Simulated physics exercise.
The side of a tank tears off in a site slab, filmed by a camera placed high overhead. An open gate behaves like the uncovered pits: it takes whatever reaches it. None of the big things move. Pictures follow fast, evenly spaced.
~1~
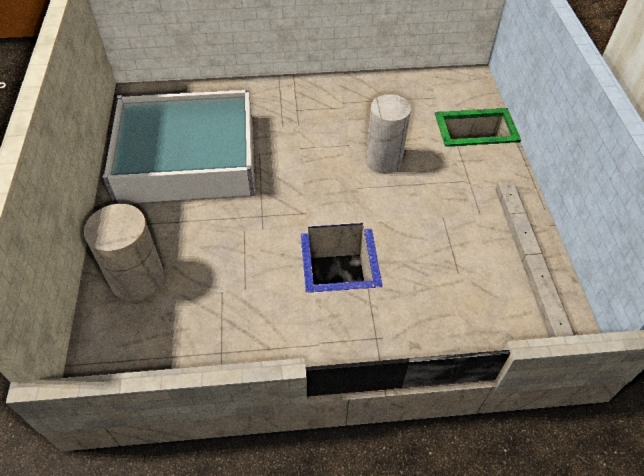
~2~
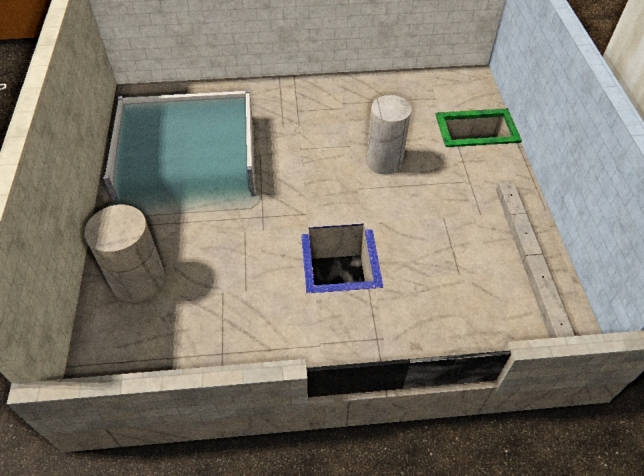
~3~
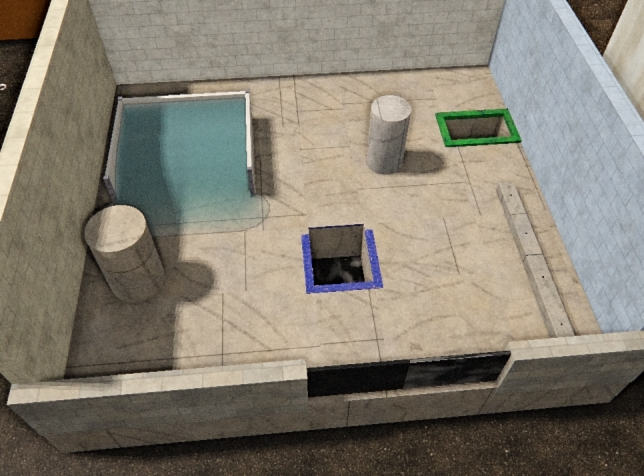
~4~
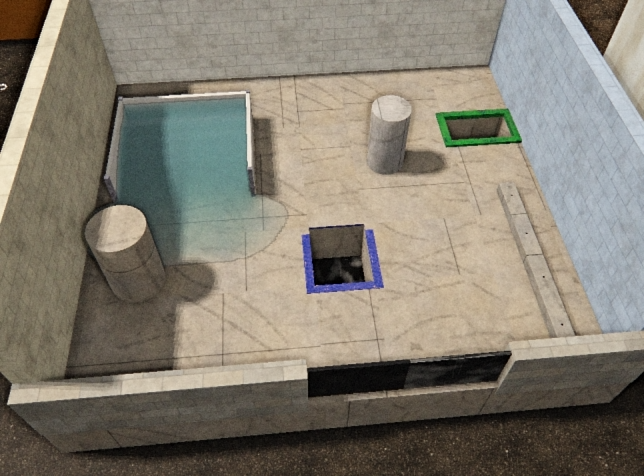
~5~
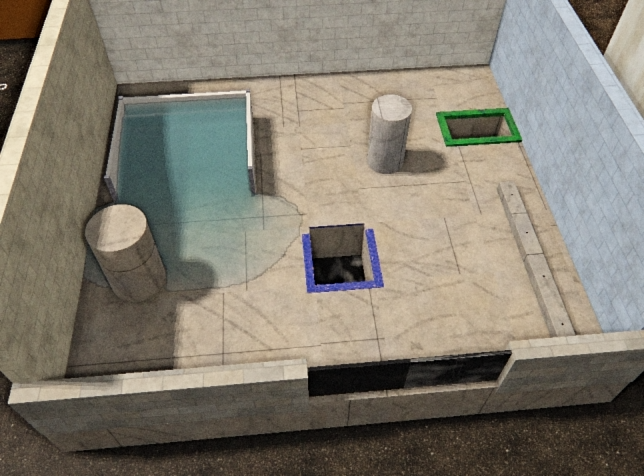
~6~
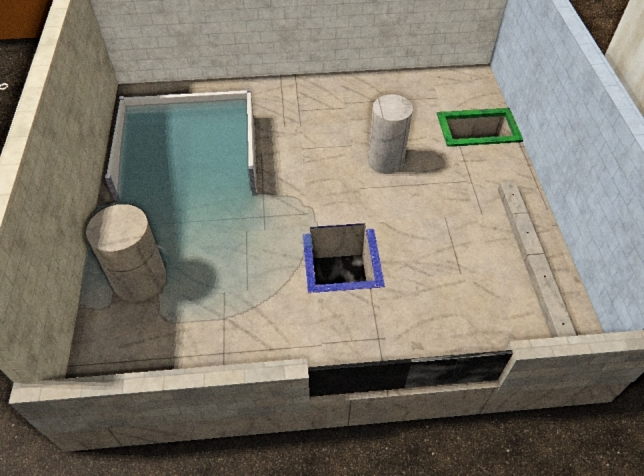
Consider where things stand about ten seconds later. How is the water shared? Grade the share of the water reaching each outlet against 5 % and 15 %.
By my reckoning the gate stays under 5 %, the green pit stays under 5 %, the blue pit goes over 15 %.
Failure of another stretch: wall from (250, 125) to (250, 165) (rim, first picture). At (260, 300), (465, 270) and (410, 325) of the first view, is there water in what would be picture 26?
Point 1: Unwetted; point 2: Inundated; point 3: Unwetted.
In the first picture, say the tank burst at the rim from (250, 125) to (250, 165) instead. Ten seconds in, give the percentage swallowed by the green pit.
The green pit gets 6 per cent.
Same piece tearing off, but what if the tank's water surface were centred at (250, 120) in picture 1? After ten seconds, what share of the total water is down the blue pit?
Share for the blue pit - 30 in a hundred.
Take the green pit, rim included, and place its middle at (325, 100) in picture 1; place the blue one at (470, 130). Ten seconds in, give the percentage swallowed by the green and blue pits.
I reckon green ends up with 0 percent and blue with 12 percent.
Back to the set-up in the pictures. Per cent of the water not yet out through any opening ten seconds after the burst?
Estimate: 76 per cent.
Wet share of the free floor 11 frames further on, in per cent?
My guess is around 30 in a hundred.
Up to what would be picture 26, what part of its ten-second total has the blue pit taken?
Estimate: Roughly 15 %.
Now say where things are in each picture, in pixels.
The first picture shows still water in the open tank at (182, 135).
In the second picture, the front is at a hidden place, out from the gap at (184, 191).
In the third picture, water pours out at (184, 193) and has run to a hidden place.
In the fourth picture, the front is at a hidden place, out from the gap at (185, 193).
In the fifth picture, water pours out at (185, 193) and has run to (104, 281).
In the sixth picture, the front is at (224, 312), out from the gap at (186, 192).
A moment on, water covers 25 % of the floor; the gate 0 %, the green pit 0 %, the blue pit 1 %.
Next, water covers 30 % of the floor; the gate 0 %, the green pit 0 %, the blue pit 2 %.
Then, water covers 40 % of the floor; the gate 0 %, the green pit 0 %, the blue pit 3 %.
Later, water covers 60 % of the floor; the gate 0 %, the green pit 0 %, the blue pit 10 %.
In the end, water covers 85 % of the floor; the gate 0 %, the green pit 1 %, the blue pit 22 %.
